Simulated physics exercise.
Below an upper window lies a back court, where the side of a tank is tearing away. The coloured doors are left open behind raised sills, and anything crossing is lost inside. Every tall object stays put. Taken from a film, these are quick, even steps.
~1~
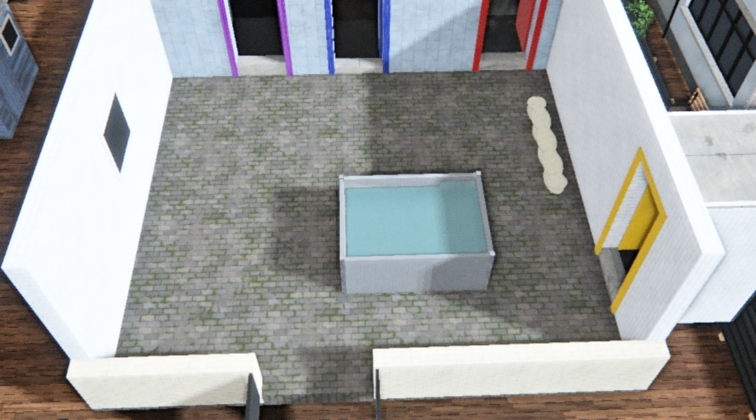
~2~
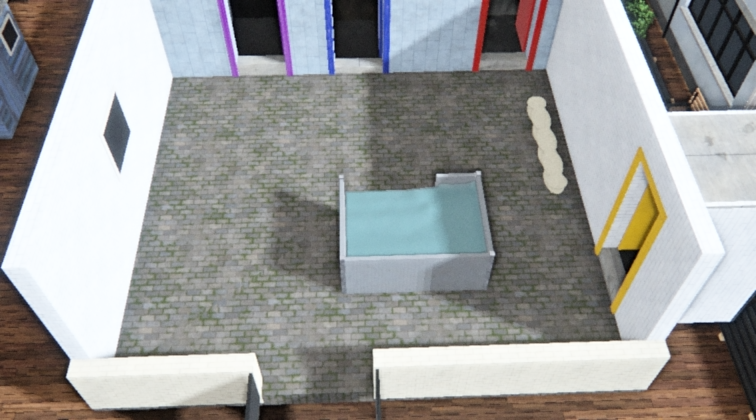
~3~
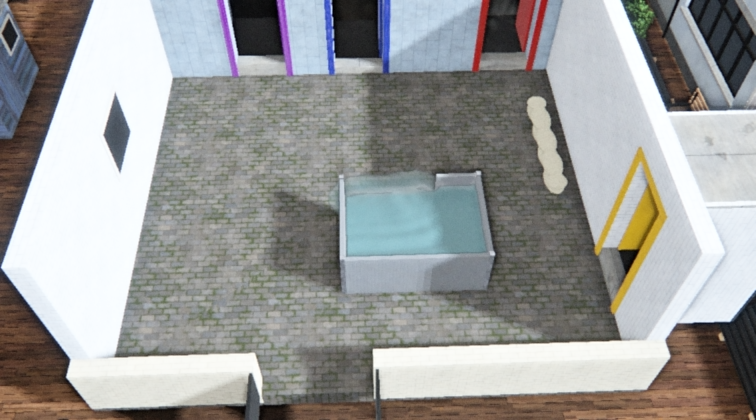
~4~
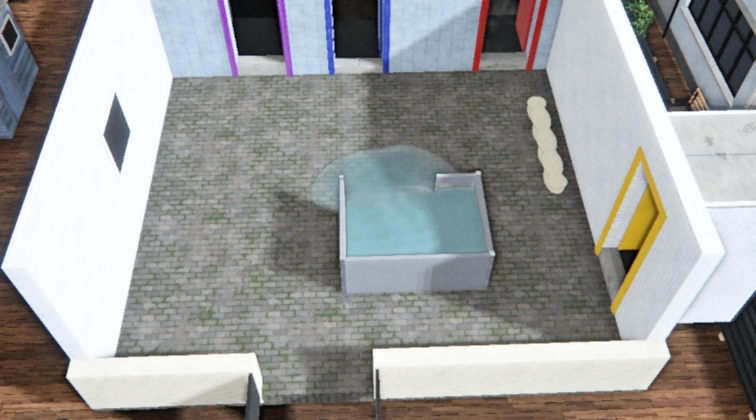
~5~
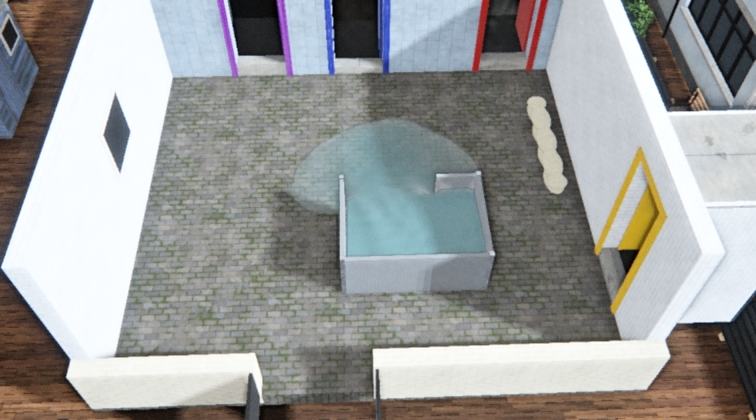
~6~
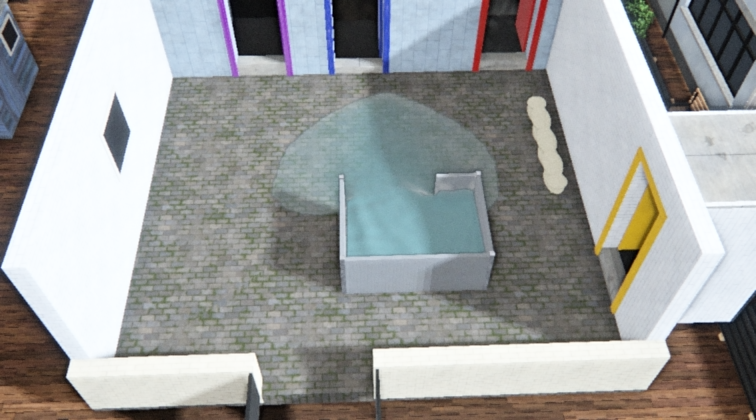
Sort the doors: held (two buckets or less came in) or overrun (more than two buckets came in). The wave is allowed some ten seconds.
Sorted: Yellow door held, purple door held, blue door overrun, red door held.
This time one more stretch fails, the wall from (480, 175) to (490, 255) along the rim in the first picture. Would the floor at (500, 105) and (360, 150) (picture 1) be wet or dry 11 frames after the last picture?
Going through them in order, the first ends up waterlogged and the second left dry.
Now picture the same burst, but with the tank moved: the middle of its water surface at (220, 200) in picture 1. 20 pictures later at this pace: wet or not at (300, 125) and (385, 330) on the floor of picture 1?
In that order: Flooded, free of water.
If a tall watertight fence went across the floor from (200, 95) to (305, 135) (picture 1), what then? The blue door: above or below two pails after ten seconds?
The blue door tops the limit.
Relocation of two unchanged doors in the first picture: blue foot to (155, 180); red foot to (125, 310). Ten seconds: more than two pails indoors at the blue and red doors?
I'd say the blue door falls short, while the red door falls short.
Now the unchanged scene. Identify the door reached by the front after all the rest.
It's the yellow-painted one.
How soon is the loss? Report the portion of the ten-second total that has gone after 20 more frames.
65 per cent.
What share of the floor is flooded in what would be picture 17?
It works out to about 40 in a hundred.
A moment on, water covers 35 % of the floor; the yellow door not reached, the purple door not reached, the blue door over two buckets in, the red door not reached.
Next, water covers 40 % of the floor; the yellow door not reached, the purple door wet at the sill, nothing in, the blue door far over two buckets in, the red door wet at the sill, nothing in.
Then, water covers 45 % of the floor; the yellow door not reached, the purple door wet at the sill, nothing in, the blue door far over two buckets in, the red door wet at the sill, nothing in.
Later, water covers 85 % of the floor; the yellow door wet at the sill, nothing in, the purple door wet at the sill, nothing in, the blue door far over two buckets in, the red door wet at the sill, nothing in.
In the end, water covers 95 % of the floor; the yellow door wet at the sill, nothing in, the purple door wet at the sill, nothing in, the blue door far over two buckets in, the red door wet at the sill, nothing in.
